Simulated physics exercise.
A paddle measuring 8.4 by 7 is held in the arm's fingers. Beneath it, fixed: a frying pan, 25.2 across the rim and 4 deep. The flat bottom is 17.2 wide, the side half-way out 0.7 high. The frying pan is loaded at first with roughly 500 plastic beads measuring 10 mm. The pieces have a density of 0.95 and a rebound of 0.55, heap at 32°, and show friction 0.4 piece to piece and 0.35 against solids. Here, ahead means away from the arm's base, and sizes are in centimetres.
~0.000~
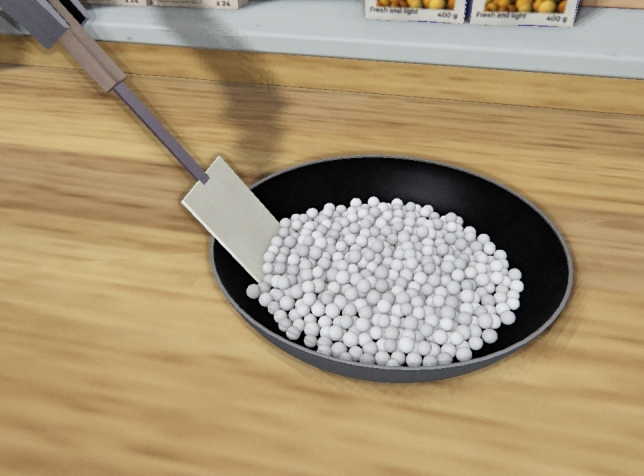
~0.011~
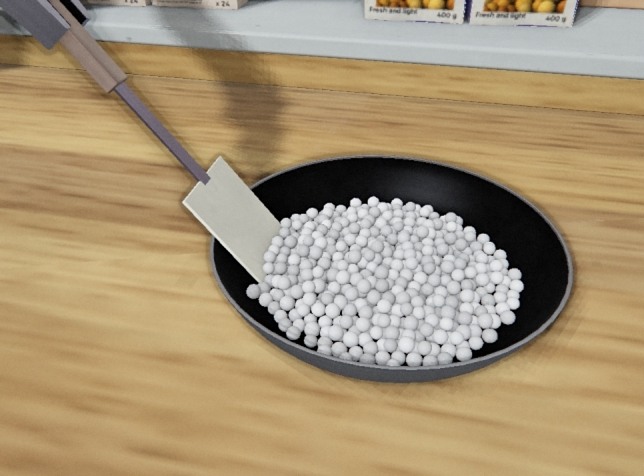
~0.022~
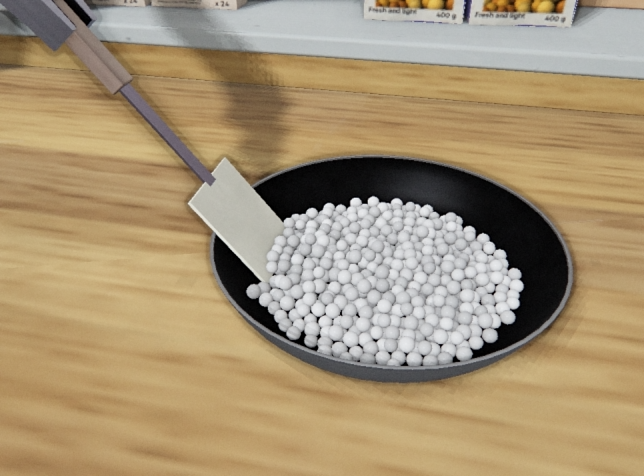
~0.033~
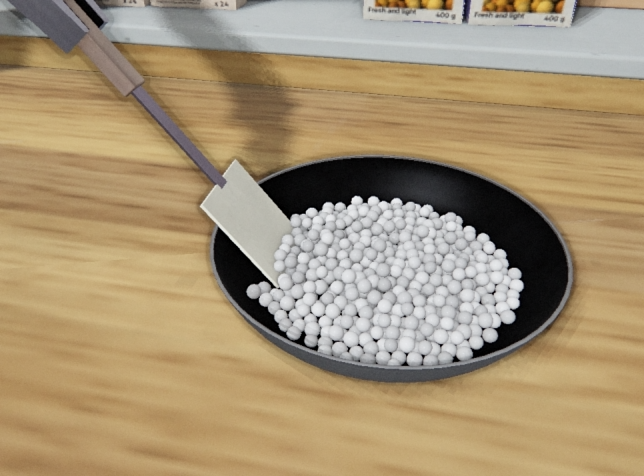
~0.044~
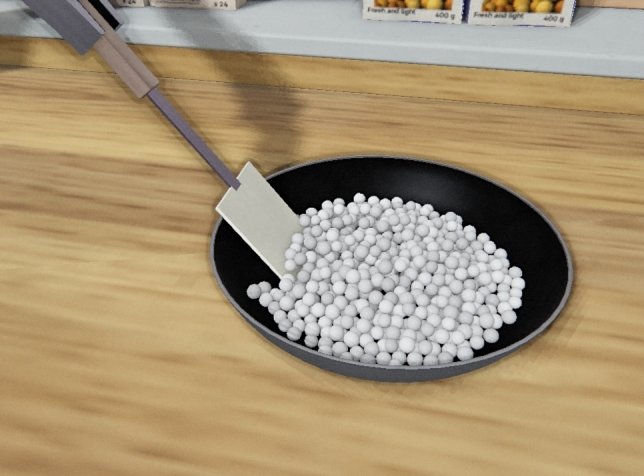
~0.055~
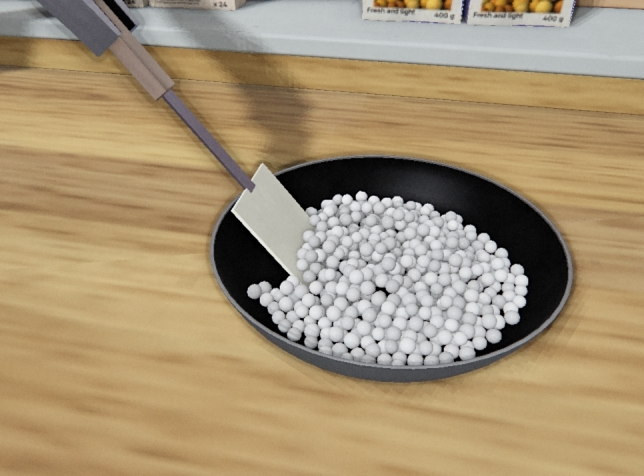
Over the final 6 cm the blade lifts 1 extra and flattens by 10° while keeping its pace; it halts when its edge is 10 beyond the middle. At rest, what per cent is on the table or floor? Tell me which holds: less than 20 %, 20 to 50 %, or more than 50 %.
20 to 50 % holds.
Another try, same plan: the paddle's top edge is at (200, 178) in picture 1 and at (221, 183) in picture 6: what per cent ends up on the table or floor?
10 per cent.
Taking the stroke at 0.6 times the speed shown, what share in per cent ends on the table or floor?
Roughly 15 percent ends on the table or floor.
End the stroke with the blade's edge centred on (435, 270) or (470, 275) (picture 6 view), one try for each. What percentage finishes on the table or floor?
I'd say some 0 per cent, then some 5 per cent.
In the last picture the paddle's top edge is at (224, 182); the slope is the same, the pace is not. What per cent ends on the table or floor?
Roughly 10 per cent.
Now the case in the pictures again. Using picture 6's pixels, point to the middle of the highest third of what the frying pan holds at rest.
The centre sits at about (448, 253).
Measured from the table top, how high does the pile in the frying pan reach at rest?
Roughly 3.5 centimetres.
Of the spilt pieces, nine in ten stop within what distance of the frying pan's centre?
Seen from above, roughly 40 cm.
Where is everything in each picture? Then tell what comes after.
The first picture shows the paddle top edge at (202, 177), sloping 51°; upper third of the load around (381, 262), from x 255 to 515, top at y 205; 502 in the frying pan.
The second picture shows the paddle top edge at (203, 178), sloping 51°; upper third of the load around (381, 262), from x 255 to 515, top at y 205.
The third picture shows the paddle top edge at (208, 179), sloping 51°; upper third of the load around (375, 261), from x 255 to 515, top at y 200.
The fourth picture shows the paddle top edge at (219, 181), sloping 51°; upper third of the load around (374, 259), from x 255 to 515, top at y 200.
The fifth picture shows the paddle top edge at (233, 183), sloping 51°; upper third of the load around (375, 257), from x 255 to 520, top at y 200.
The sixth picture shows the paddle top edge at (248, 185), sloping 51°; upper third of the load around (374, 256), from x 255 to 520, top at y 195; 502 in the frying pan.
After 0.11 s, sloping 51°, highest piece 5 above the table; 502 in the frying pan.
After 0.16 s, sloping 49°, highest piece 5 above the table; 502 in the frying pan.
After 0.38 s, sloping 41°, highest piece 14 above the table; 369 in the frying pan, 79 on the table or floor, 54 on the blade or in flight.
After 1.43 s, sloping 41°, highest piece 3 above the table; 368 in the frying pan, 134 on the table or floor.
In the end, 368 in the frying pan, 134 on the table or floor. That is 27 % on the table or floor.
